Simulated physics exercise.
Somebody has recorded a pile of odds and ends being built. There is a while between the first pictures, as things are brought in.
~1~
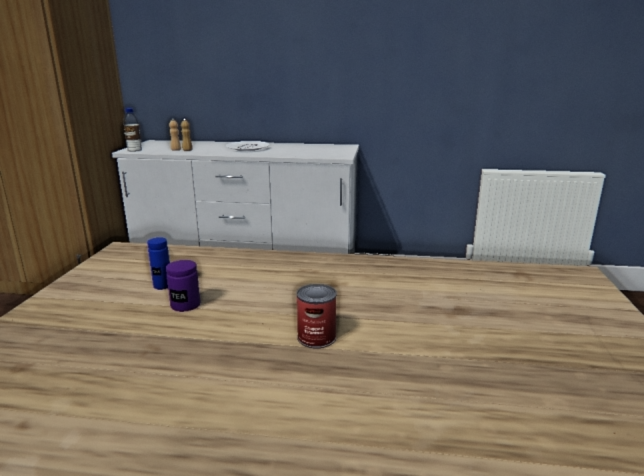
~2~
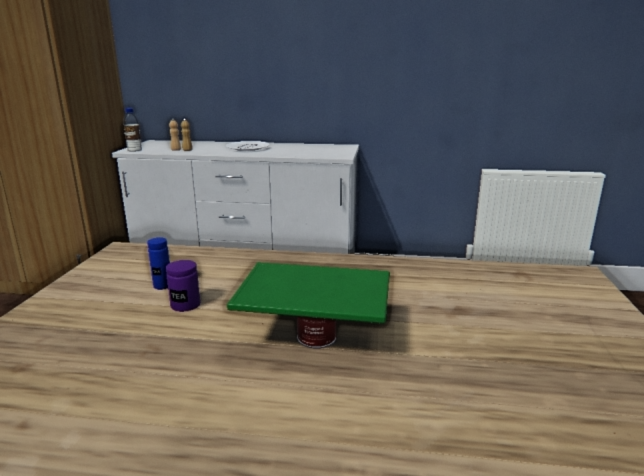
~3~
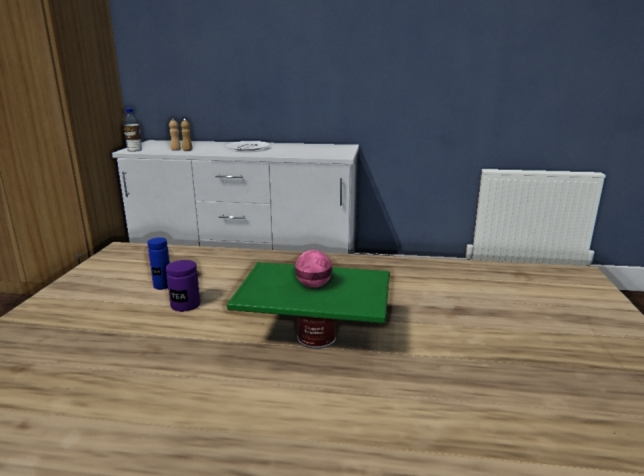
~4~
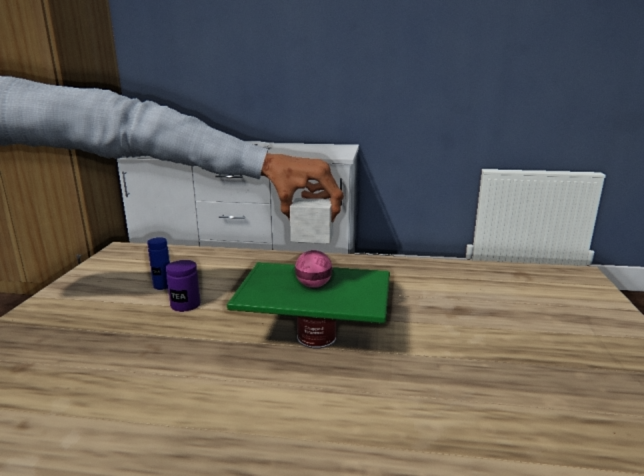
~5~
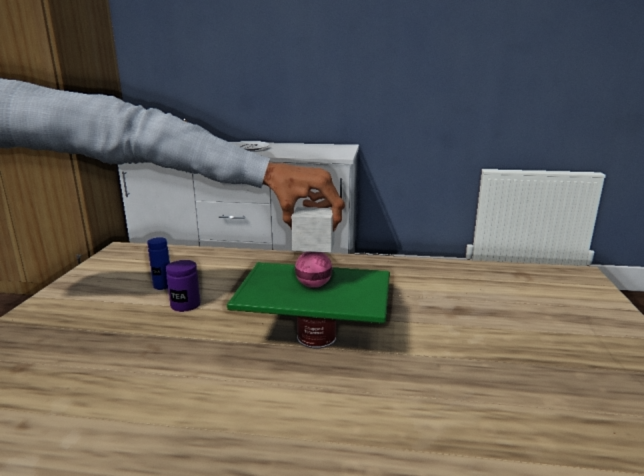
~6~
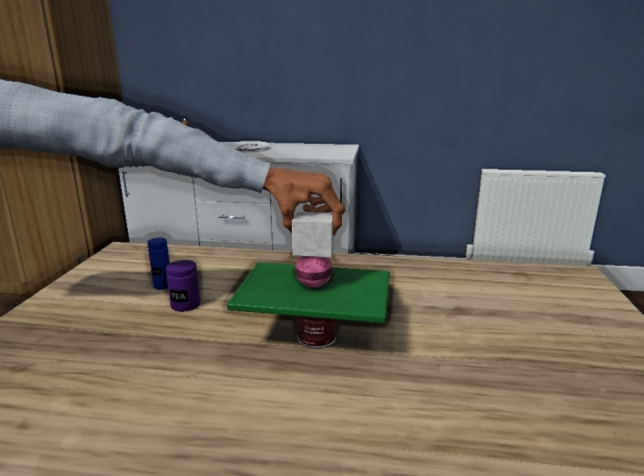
At first a red tin stands on a wooden table near a purple jar and a blue shaker, then a green tray appears on top of it and a pink ball on the tray. A hand reaches in from the left and lowers a white block slightly onto the ball, still gripping it.
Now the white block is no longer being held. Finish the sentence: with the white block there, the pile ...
The pile topples.
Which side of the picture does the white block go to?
As we see it, to our right.
Then, 0.70 s on from there, white block turned 53° from how it was put near (347, 249).
Then, 0.90 s on from there, white block now fallen; green tray turned 14° from how it was put; pink ball shifted a little.
Then, 1.00 s on from there, green tray turned 17° from how it was put; pink ball shifted a little.
Then, 1.10 s on from there, green tray turned 5° from how it was put; pink ball shifted a little.
In the end, fallen, white block; the other 5 unmoved. At the end, from the last picture's camera, white block near (448, 331). The pile comes apart.
